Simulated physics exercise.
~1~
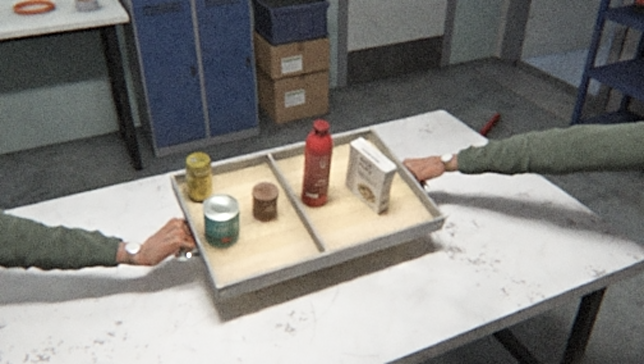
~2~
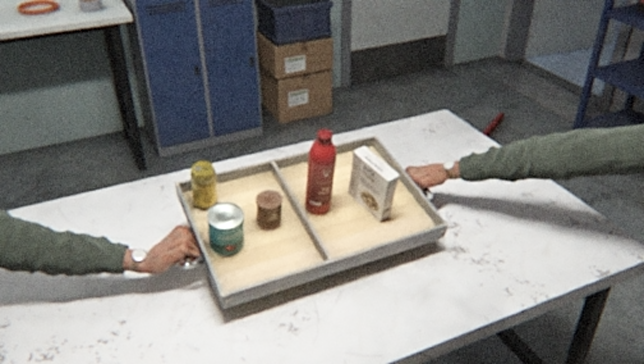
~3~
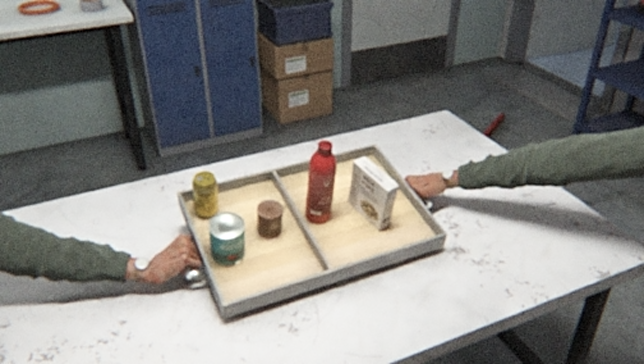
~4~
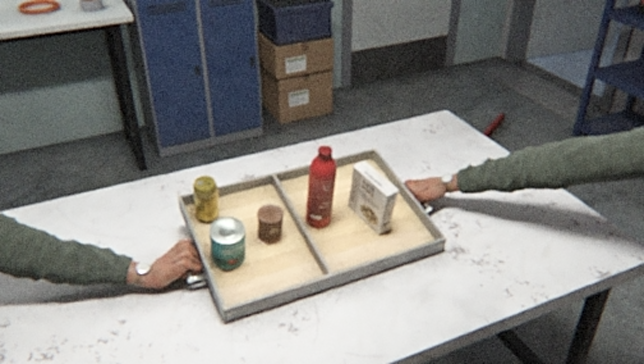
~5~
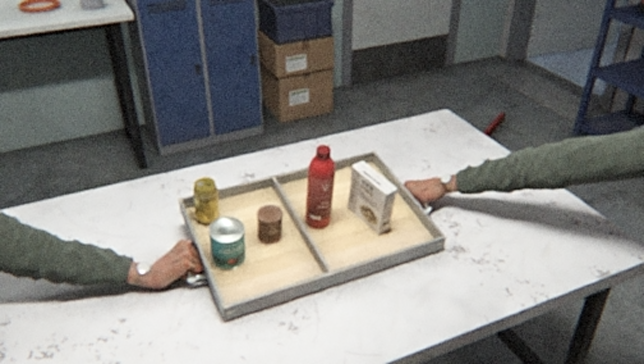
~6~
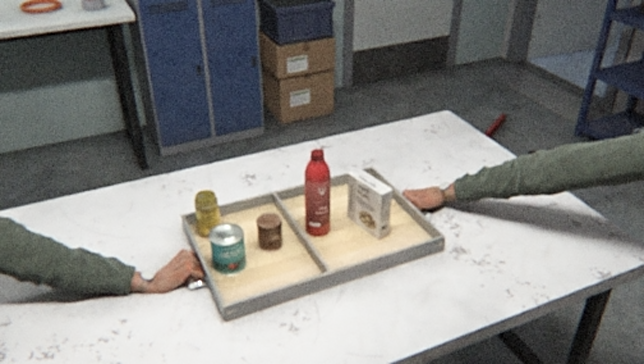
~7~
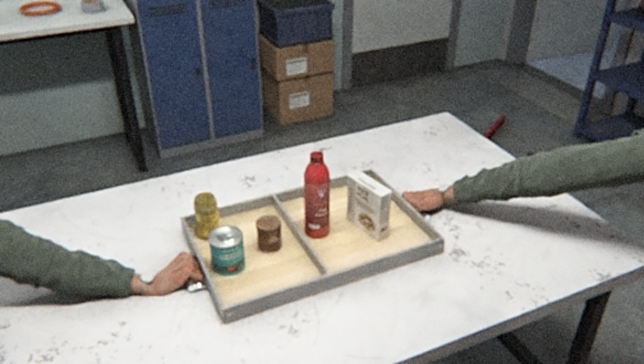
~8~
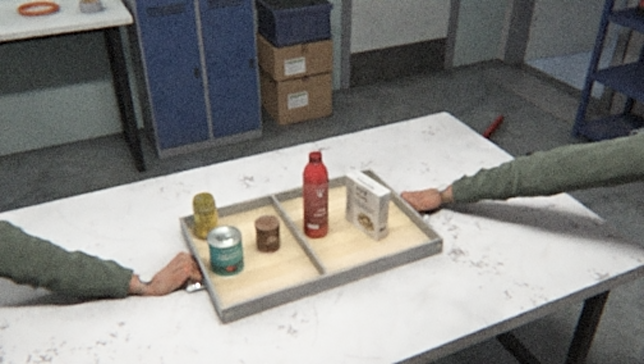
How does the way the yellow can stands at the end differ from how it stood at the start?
At the start the yellow can was leaning along with the tilted tray, but by the end it stood upright on the tray, which lay flat on the table.
